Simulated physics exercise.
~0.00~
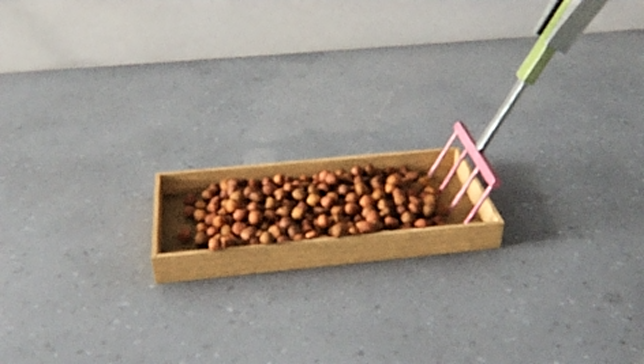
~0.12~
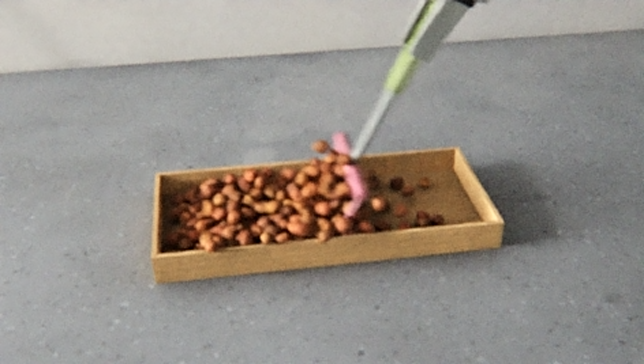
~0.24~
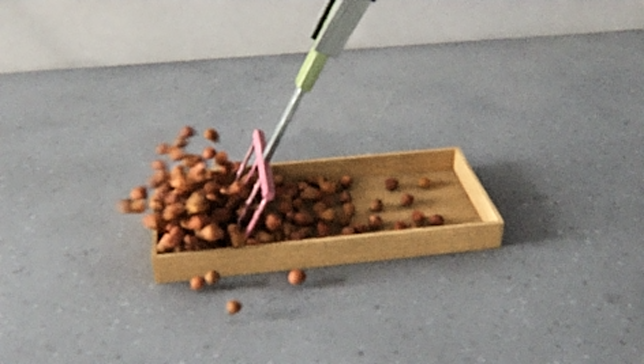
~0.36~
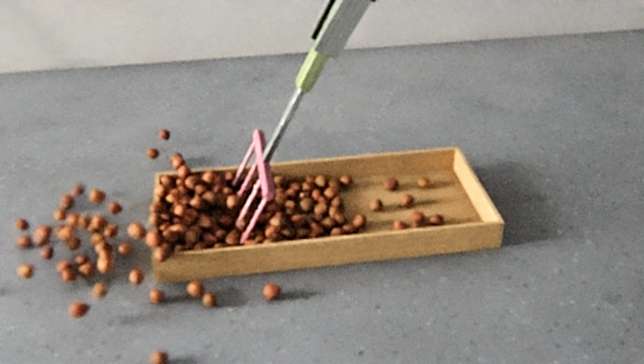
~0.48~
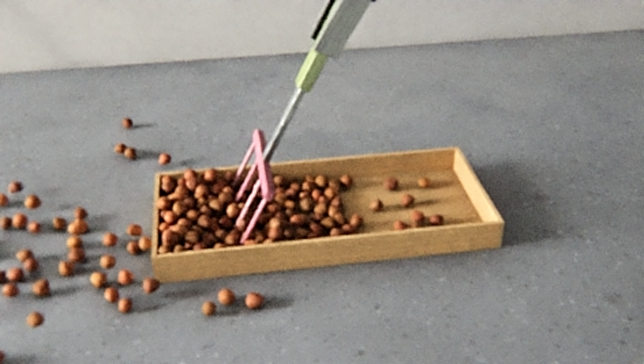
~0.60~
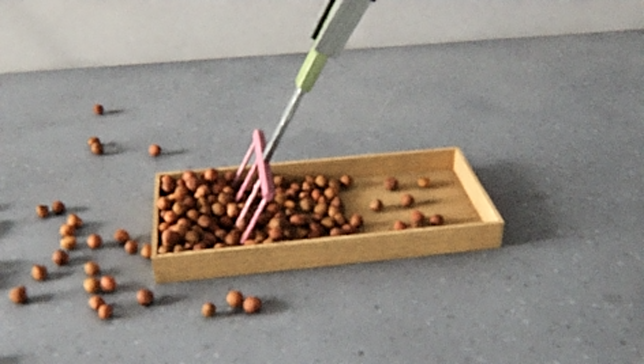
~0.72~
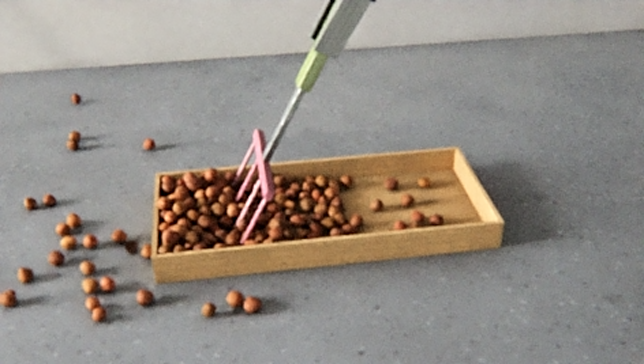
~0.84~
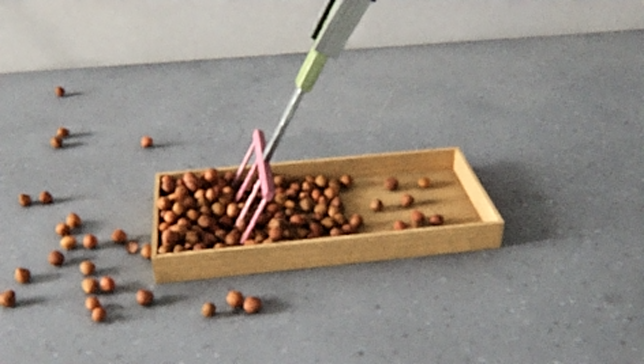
On a speckled grey table top, a shallow wooden trough holds a heap of brown hazelnuts, with a pink fork held by a robot's gripper at its right end. The fork sweeps left through the trough, pushing the nuts into a steep pile and leaving a few behind. It stops short of the left end, and many nuts fly over the rim, some also dropping in front. They scatter and roll left across the table, then slow down. At the end, most nuts remain heaped around the still fork, while the spilled ones lie spread about the trough's left end.
